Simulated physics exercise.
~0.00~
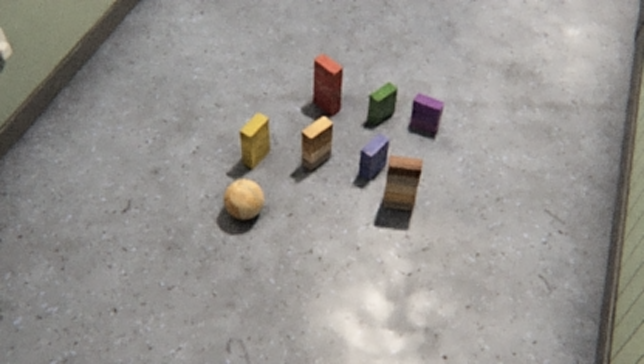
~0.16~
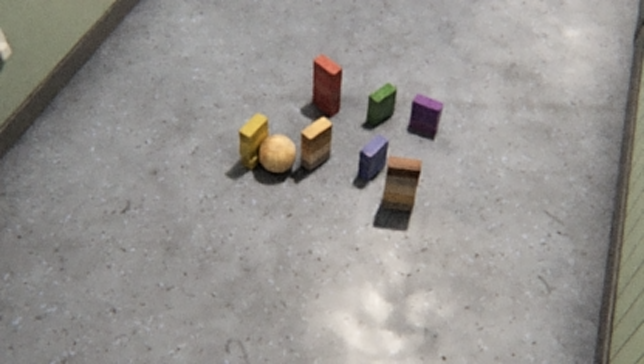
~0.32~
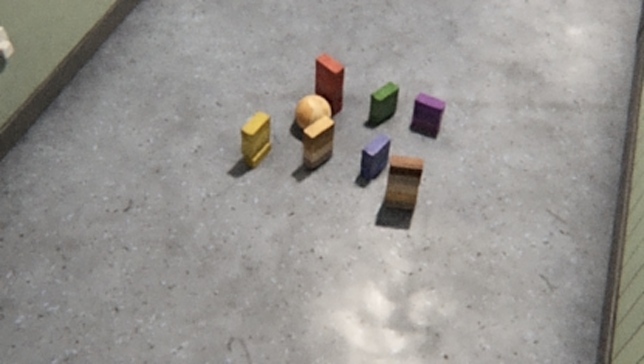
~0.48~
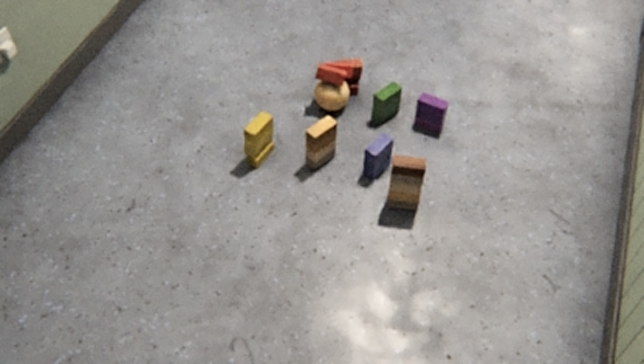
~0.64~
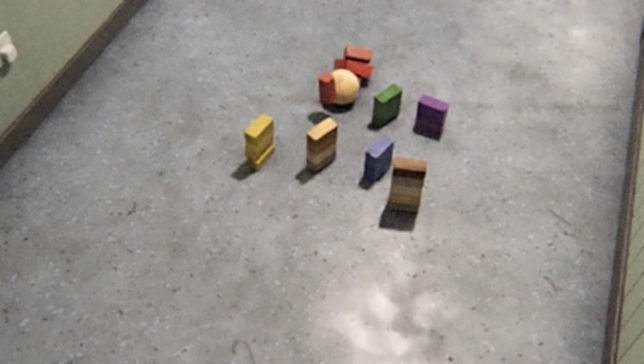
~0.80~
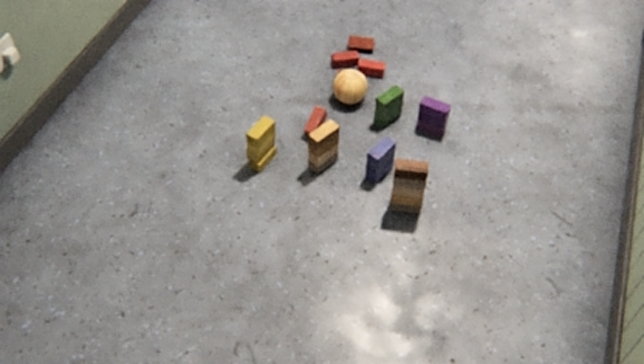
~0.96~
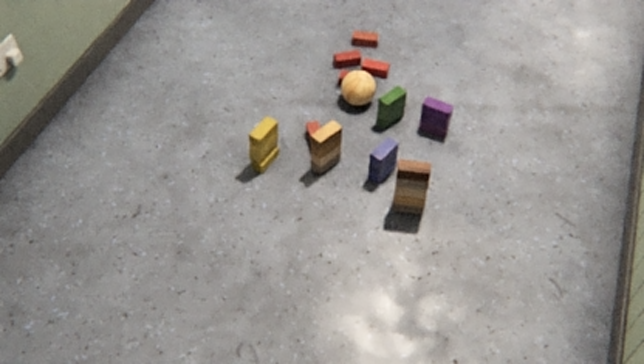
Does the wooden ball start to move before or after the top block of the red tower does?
The wooden ball starts to move before the top red block. It is already rolling between the towers while the red tower still stands whole, and the top red block only tips once the ball reaches it.
